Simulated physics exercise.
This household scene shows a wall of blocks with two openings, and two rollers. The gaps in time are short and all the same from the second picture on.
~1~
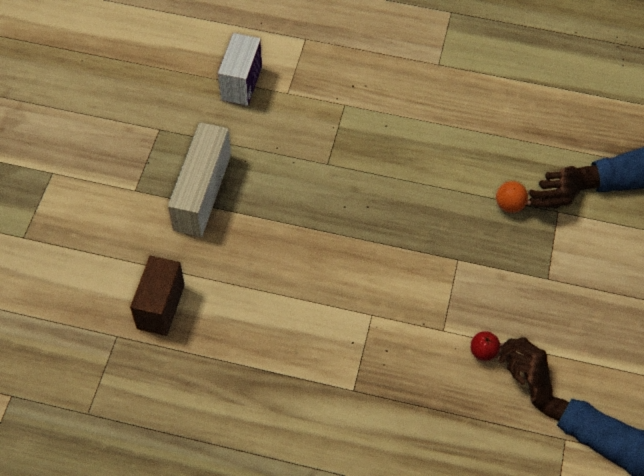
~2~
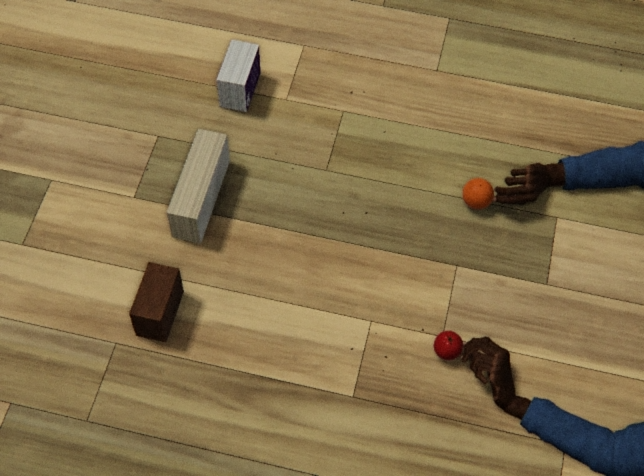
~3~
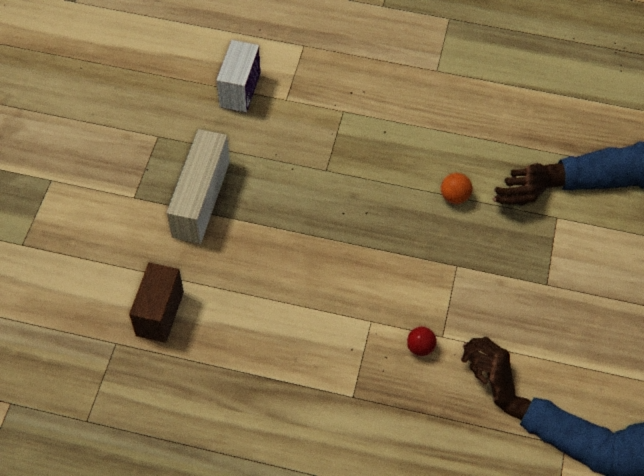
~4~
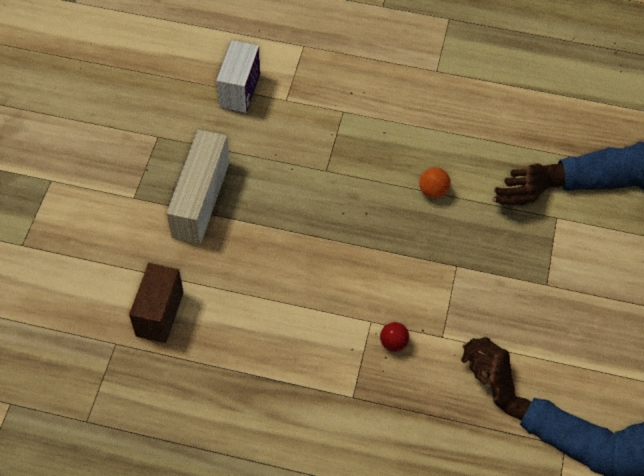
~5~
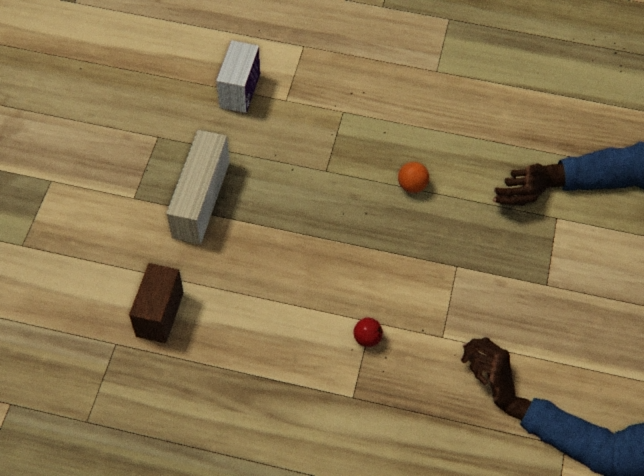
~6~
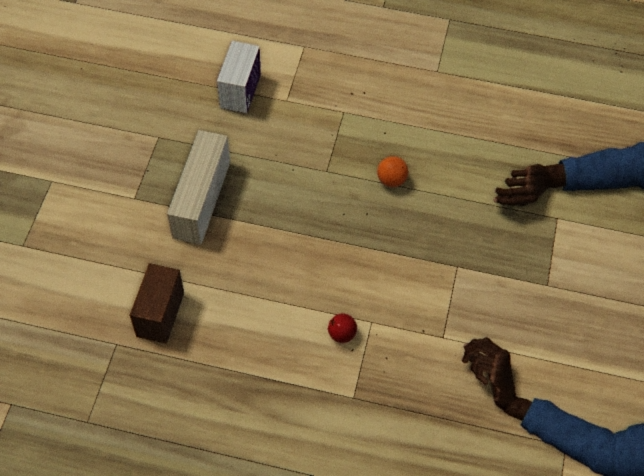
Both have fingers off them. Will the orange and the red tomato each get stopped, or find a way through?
Here the orange finds a way through, the red tomato gets stopped.
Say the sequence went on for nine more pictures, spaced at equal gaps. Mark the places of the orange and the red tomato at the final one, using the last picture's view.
Estimated centres: First approx. (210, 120), second approx. (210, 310).
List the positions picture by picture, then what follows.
In the first picture, orange (512, 197) under the hand; red tomato (485, 346) under the hand; purple book (241, 70).
In the second picture, orange (478, 194); red tomato (448, 346).
In the third picture, orange (457, 189); red tomato (422, 341).
In the fourth picture, orange (435, 183); red tomato (395, 337).
In the fifth picture, orange (414, 177); red tomato (368, 332).
In the sixth picture, orange (393, 172); red tomato (343, 328); brown block (158, 304).
Then, 0.40 s on from there, orange heading on near (189, 117); red tomato coming back near (210, 310).
Then, 1.02 s on from there, orange heading on; red tomato coming back near (248, 332).
In the end, the orange passes through its gap; the red tomato hits a block.
